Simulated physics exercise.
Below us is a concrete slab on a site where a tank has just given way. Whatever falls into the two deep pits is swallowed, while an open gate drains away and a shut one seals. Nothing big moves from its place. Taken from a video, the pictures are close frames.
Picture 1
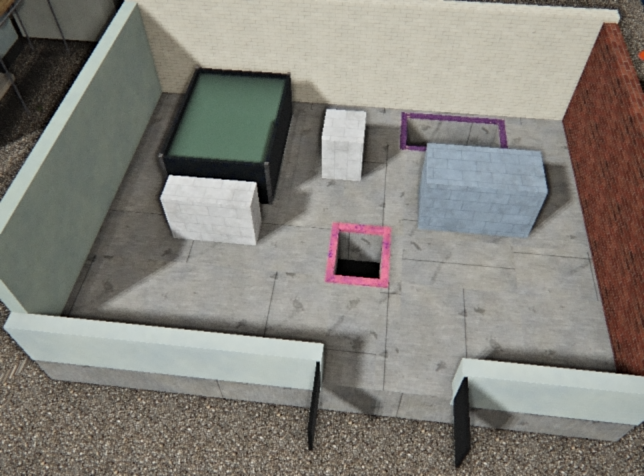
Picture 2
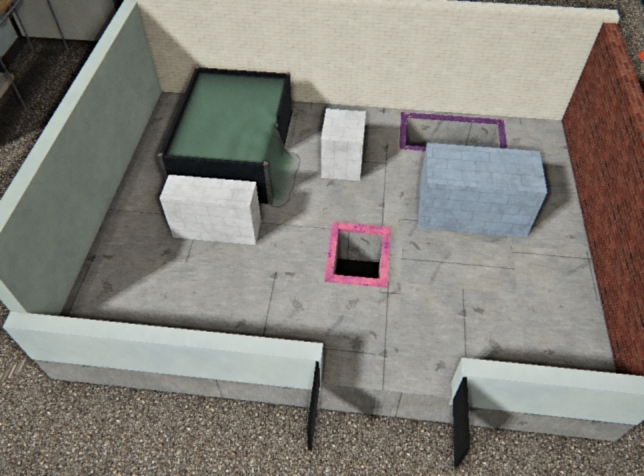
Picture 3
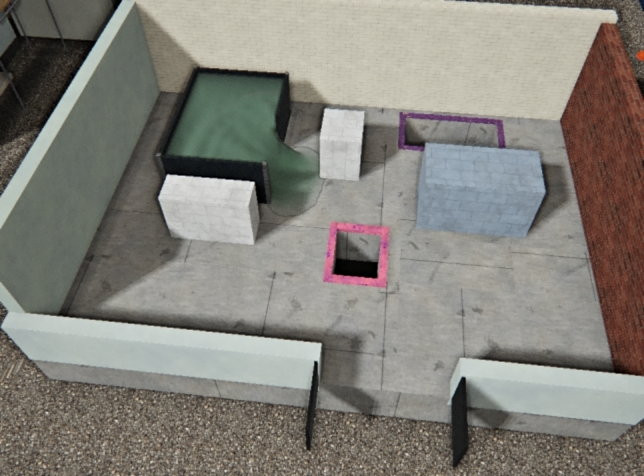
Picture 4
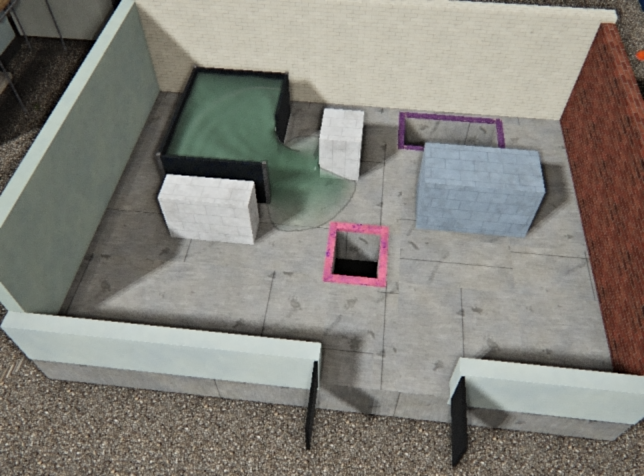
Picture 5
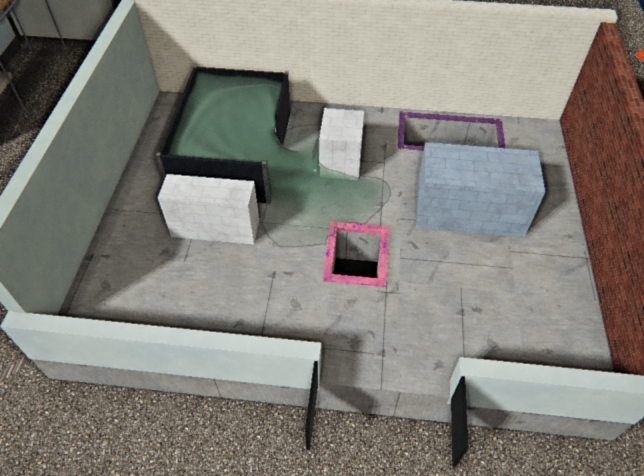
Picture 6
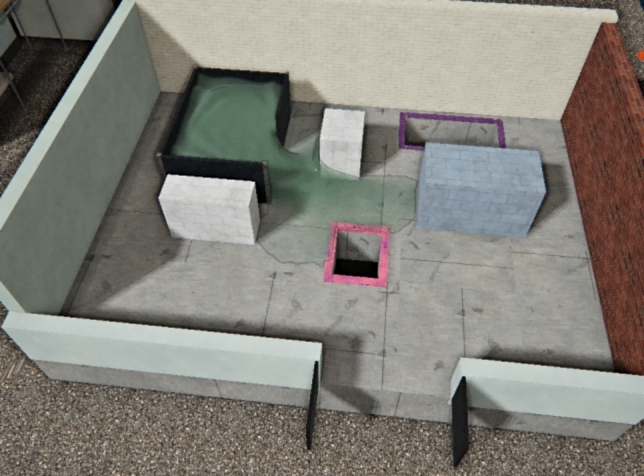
Green water pours from a dark tank's right side and spreads rightward across the grey slab.
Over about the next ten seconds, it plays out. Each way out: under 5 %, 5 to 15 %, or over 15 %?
As I see it, gate: Inside five to fifteen per cent; pink pit: Beyond fifteen per cent; purple pit: Beyond fifteen per cent.
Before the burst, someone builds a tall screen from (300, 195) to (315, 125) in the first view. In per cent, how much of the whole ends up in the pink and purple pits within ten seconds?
Estimated shares: Pink 14 percent, purple 14 percent.
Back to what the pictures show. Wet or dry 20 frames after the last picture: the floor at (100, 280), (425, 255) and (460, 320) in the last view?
In that order, the three spots are high and dry, soaked and soaked.
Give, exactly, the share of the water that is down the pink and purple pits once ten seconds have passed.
Around 20 percent for the first, around 22 percent for the second.
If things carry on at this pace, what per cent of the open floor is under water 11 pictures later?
Some 50 per cent.
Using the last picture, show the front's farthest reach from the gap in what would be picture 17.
About at (577, 394).
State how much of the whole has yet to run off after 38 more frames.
That works out to about 62 per cent.
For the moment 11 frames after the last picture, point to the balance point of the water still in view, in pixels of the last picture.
The water's middle lies around (287, 171).
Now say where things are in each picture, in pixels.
The water tank at (230, 116) is whole and still, in the first picture.
Water pours out at (273, 166) and has run to (273, 205), in the second picture.
The front is at a hidden place, out from the gap at (272, 167), in the third picture.
Water pours out at (272, 168) and has run to (348, 195), in the fourth picture.
Water pours out at (272, 167) and has run to (382, 201), in the fifth picture.
Water pours out at (272, 167) and has run to (414, 214), in the sixth picture.
A moment on, water covers 25 % of the floor; the gate 0 %, the pink pit 3 %, the purple pit 0 %.
Next, water covers 50 % of the floor; the gate 0 %, the pink pit 9 %, the purple pit 2 %.
Then, water covers 60 % of the floor; the gate 3 %, the pink pit 14 %, the purple pit 8 %.
Later, water covers 75 % of the floor; the gate 6 %, the pink pit 19 %, the purple pit 14 %.
In the end, water covers 95 % of the floor; the gate 9 %, the pink pit 20 %, the purple pit 23 %.
